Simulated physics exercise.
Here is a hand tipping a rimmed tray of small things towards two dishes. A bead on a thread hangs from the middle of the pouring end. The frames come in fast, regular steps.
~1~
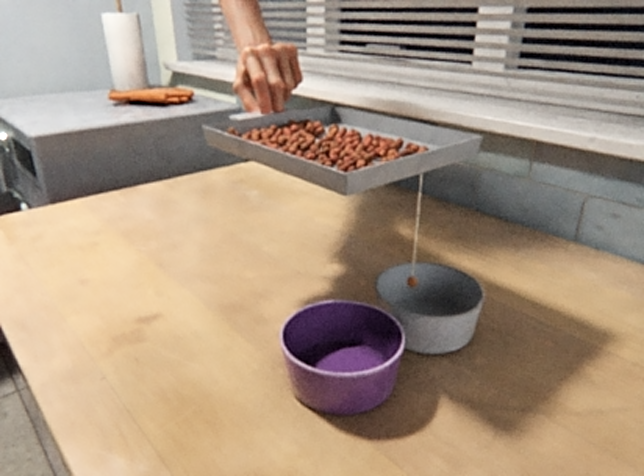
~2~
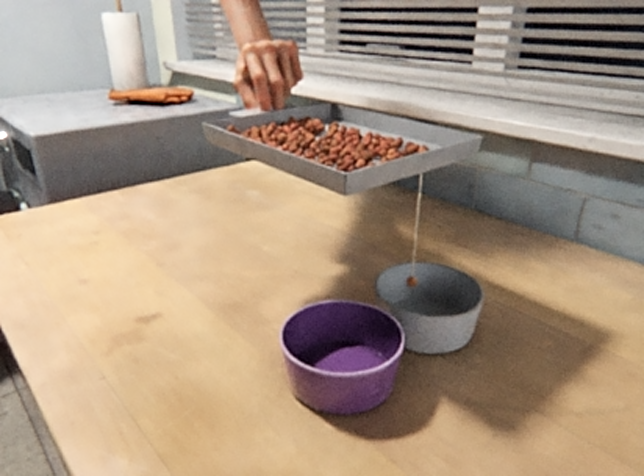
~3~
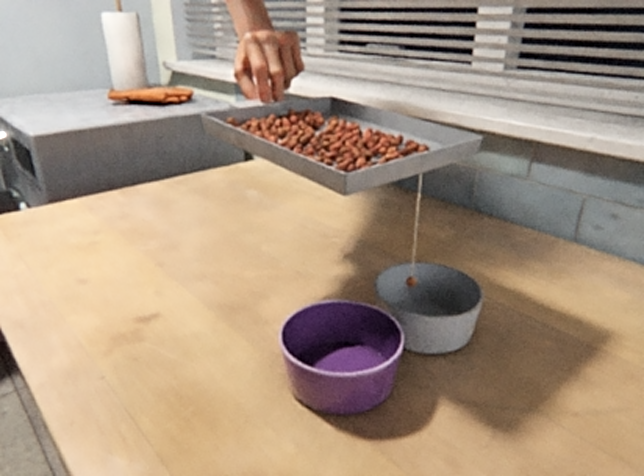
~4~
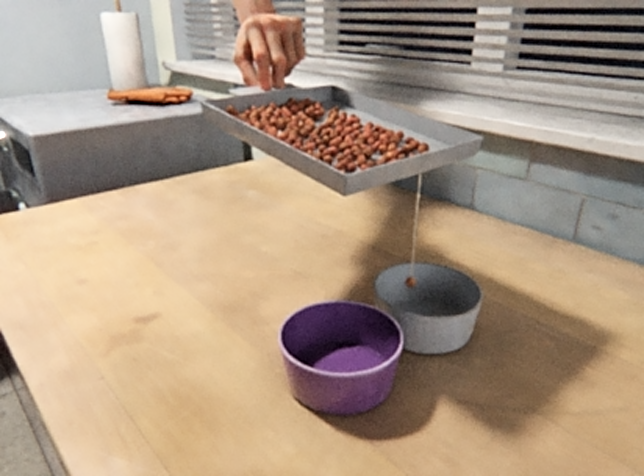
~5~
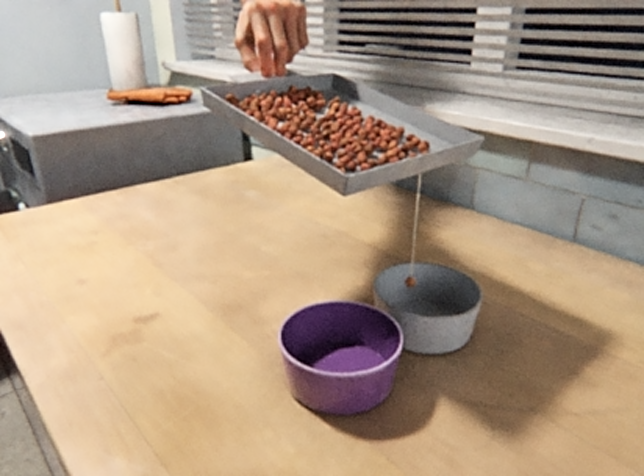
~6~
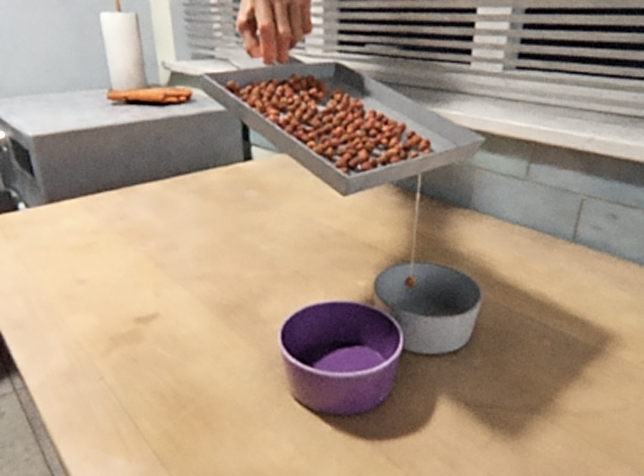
A hand held the back edge of a gray tray of small reddish-brown pellets above a purple bowl and a gray one, then steadily raised that edge, tilting the tray toward its front end.
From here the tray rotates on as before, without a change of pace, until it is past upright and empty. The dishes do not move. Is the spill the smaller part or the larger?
In the dishes lies under half of it.
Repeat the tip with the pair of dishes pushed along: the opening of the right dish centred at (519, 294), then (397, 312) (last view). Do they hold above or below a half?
In turn: Most of it; less than half.
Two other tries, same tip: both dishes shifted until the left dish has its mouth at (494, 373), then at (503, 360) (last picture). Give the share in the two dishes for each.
First some 20, then 20 per cent.
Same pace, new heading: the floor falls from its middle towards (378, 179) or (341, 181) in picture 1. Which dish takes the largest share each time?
One: Left. Two: Left.
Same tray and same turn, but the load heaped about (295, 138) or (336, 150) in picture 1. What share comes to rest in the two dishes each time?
First some 30, then 20 per cent.
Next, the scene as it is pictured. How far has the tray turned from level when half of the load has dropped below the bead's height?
Around 110° of tilt.
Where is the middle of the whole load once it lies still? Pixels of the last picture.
Near (459, 381).
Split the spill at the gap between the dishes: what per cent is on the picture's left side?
Near 0 %.
Shortly afterwards, tray tipped steeply; the whole lot on the tray.
Next, tray tipped right over; all but a few on the tray; only a few in the left dish; only a few outside both; only a few in the air.
Some moments later, tray tipped past a quarter turn; a little in the left dish; a little in the right dish; the bulk outside both.
In the end, tray tipped past a quarter turn; a little in the left dish; a little in the right dish; the bulk outside both.
